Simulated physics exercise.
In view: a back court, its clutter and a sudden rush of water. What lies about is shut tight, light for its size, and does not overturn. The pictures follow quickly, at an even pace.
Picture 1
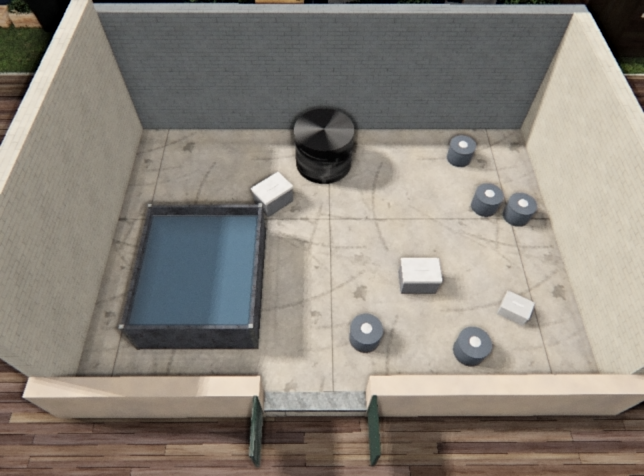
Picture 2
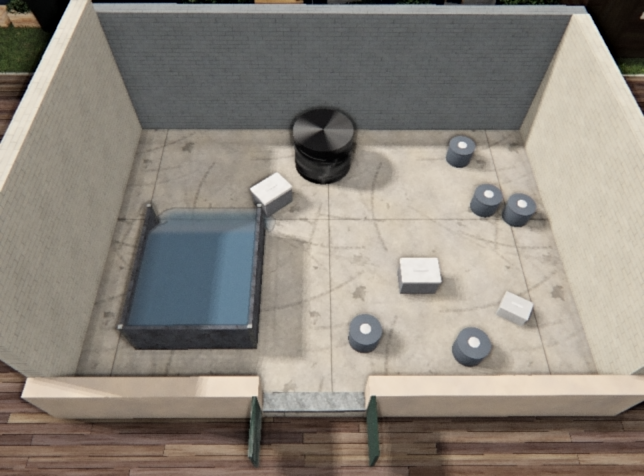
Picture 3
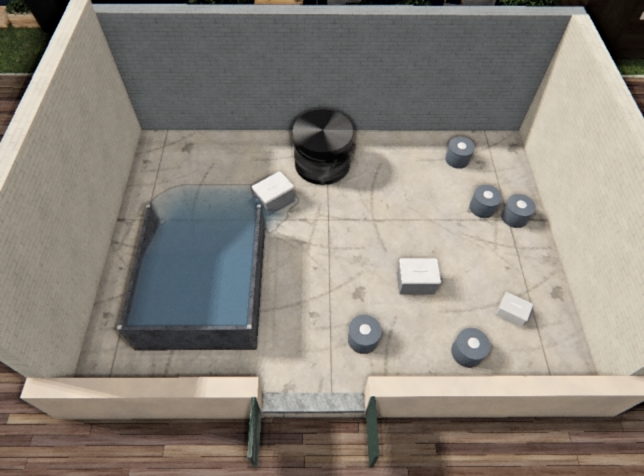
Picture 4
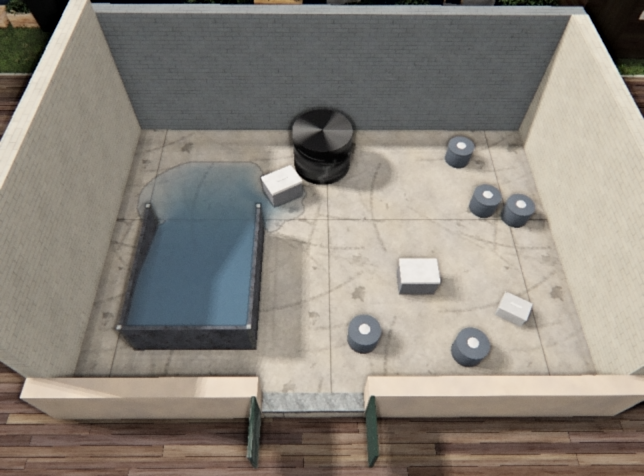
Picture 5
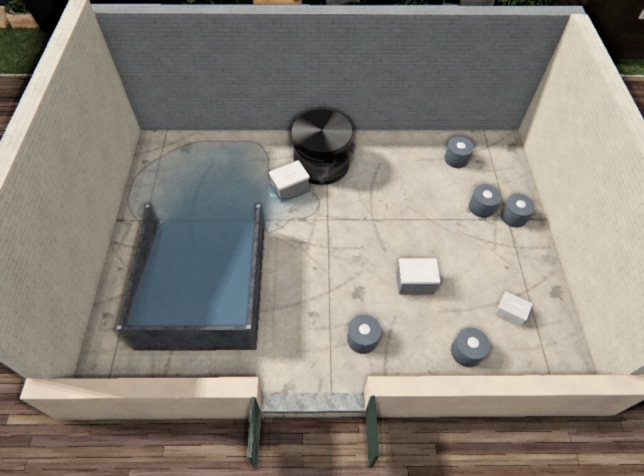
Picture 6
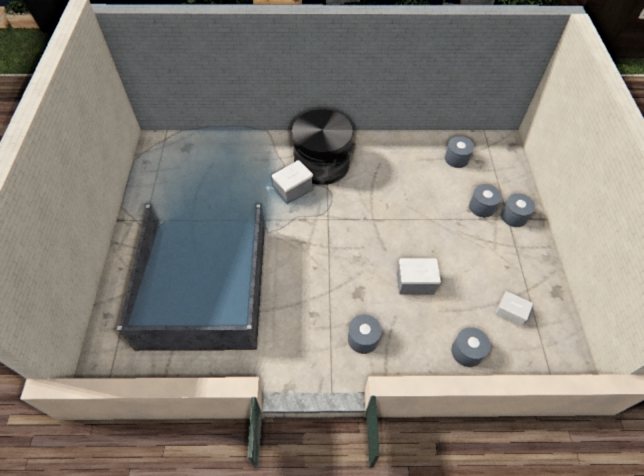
A blue pool of water in a dark-walled tank poured out across the back of the walled court, nudging a nearby white box a short way right while the grey tubs and other boxes stayed put.
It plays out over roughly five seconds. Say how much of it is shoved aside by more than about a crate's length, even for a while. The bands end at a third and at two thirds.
It is under a third.
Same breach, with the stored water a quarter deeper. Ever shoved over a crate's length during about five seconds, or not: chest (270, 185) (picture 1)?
My call: Moved that far.
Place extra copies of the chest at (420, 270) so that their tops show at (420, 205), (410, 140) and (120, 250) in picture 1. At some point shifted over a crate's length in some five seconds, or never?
In that order: Never so far, shifted that much, swept aside.
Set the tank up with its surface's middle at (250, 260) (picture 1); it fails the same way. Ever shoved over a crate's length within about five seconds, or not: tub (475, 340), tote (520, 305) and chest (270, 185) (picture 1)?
One after the other: Never so far, less than that, shifted that much.
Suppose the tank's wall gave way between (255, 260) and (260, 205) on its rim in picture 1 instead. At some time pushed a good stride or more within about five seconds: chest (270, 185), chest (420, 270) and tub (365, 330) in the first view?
One after the other: Not that far, that far or more, no.
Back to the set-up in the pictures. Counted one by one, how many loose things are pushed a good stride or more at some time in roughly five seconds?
The number is 2.
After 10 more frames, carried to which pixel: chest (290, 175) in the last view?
Roughly at (342, 200).
A moment on, 1 of 8 are well off their spots; 0 afloat.
Next, 1 of 8 are well off their spots; 0 afloat.
Later, 1 of 8 are well off their spots; 0 afloat.
In the end, 2 of 8 are well off their spots, and 2 have been at some point; 0 afloat.
